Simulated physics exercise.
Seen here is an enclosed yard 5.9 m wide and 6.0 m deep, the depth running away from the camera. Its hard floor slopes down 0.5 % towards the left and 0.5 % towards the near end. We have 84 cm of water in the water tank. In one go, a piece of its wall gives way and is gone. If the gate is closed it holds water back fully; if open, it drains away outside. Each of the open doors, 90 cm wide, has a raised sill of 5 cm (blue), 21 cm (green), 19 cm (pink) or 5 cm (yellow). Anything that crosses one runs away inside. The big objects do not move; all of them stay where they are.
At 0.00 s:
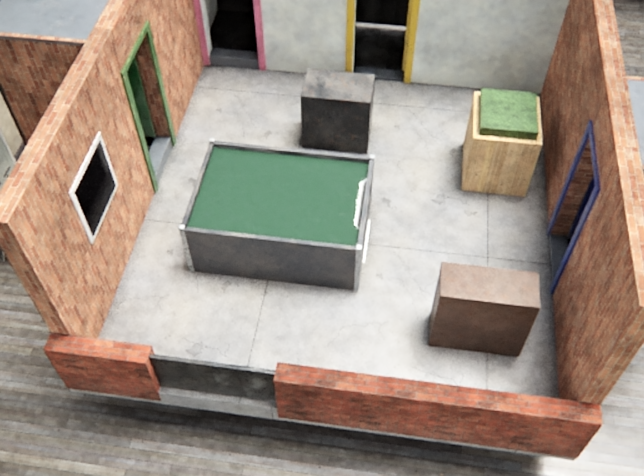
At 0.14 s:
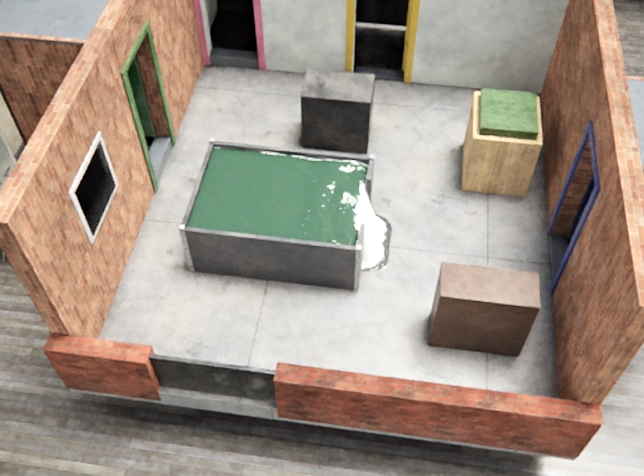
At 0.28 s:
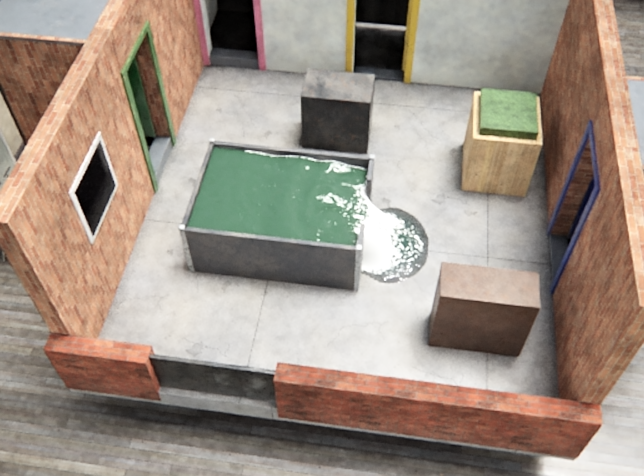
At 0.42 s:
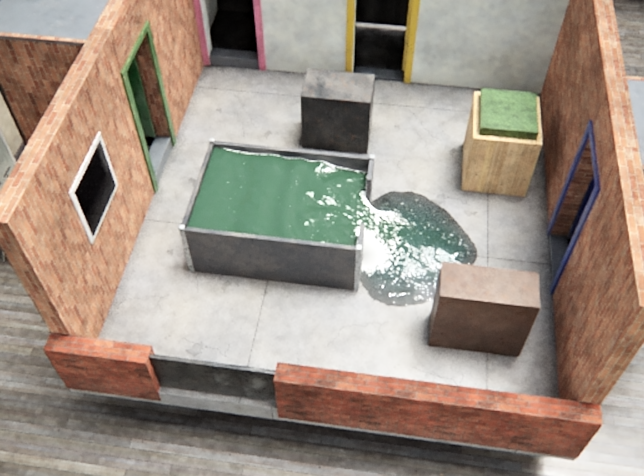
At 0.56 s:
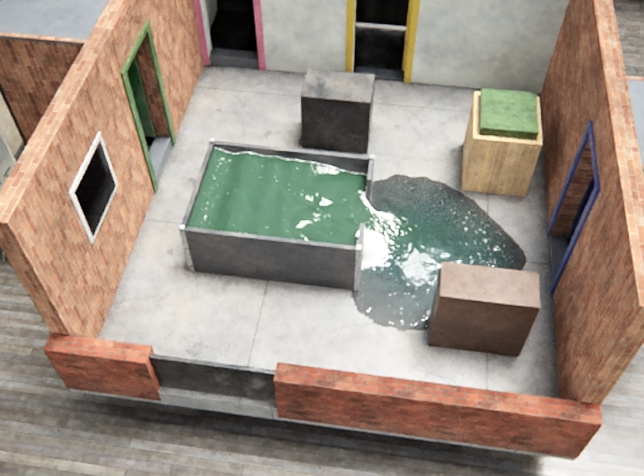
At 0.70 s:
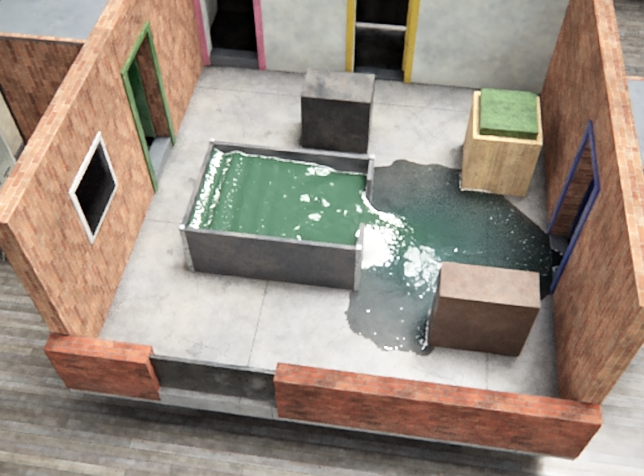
To begin with, a grey tank of green water stands still in a brick-walled yard among three blocks. Part of its right side gives way and foaming water pours through the gap, then spreads rightward across the floor in a widening pool, around the brown block and up to the blue-framed doorway.
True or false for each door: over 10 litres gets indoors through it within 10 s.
Blue door - true, green door - false, pink door - false, yellow door - false.
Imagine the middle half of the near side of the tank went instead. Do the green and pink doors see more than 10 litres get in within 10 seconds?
Green door doesn't reach it, pink door surpasses it.
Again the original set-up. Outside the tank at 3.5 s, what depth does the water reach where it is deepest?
Up to some 25 cm.
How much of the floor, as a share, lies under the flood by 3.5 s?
Some 45 per cent of the floor is wet.
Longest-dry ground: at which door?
Result: Green door.
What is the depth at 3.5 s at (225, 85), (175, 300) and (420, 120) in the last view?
Listed order: 0 / 0 / 2 cm.
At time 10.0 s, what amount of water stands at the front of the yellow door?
Depth: Approx. 5.0 cm.
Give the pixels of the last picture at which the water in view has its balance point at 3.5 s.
Its balance point lies near (379, 239).
After 1.4 s water covers 25 % of the floor and is deepest (41 cm) near (376, 239); blue door 5 cm at the sill, 79 L in, green door not reached, pink door not reached, yellow door not reached.
After 2.2 s water covers 35 % of the floor and is deepest (40 cm) near (545, 311); blue door 33 cm at the sill, 226 L in, green door not reached, pink door not reached, yellow door not reached.
After 3.5 s water covers 45 % of the floor and is deepest (25 cm) near (376, 239); blue door 20 cm at the sill, 407 L in, green door not reached, pink door not reached, yellow door 4 cm at the sill, 0 L in.
After 6.0 s water covers 85 % of the floor and is deepest (16 cm) near (543, 289); blue door 15 cm at the sill, 603 L in, green door not reached, pink door 2 cm at the sill, 0 L in, yellow door 6 cm at the sill, 1 L in.
After 10.0 s water covers 100 % of the floor and is deepest (14 cm) near (151, 205); blue door 10 cm at the sill, 731 L in, green door 11 cm at the sill, 0 L in, pink door 8 cm at the sill, 0 L in, yellow door 5 cm at the sill, 3 L in.
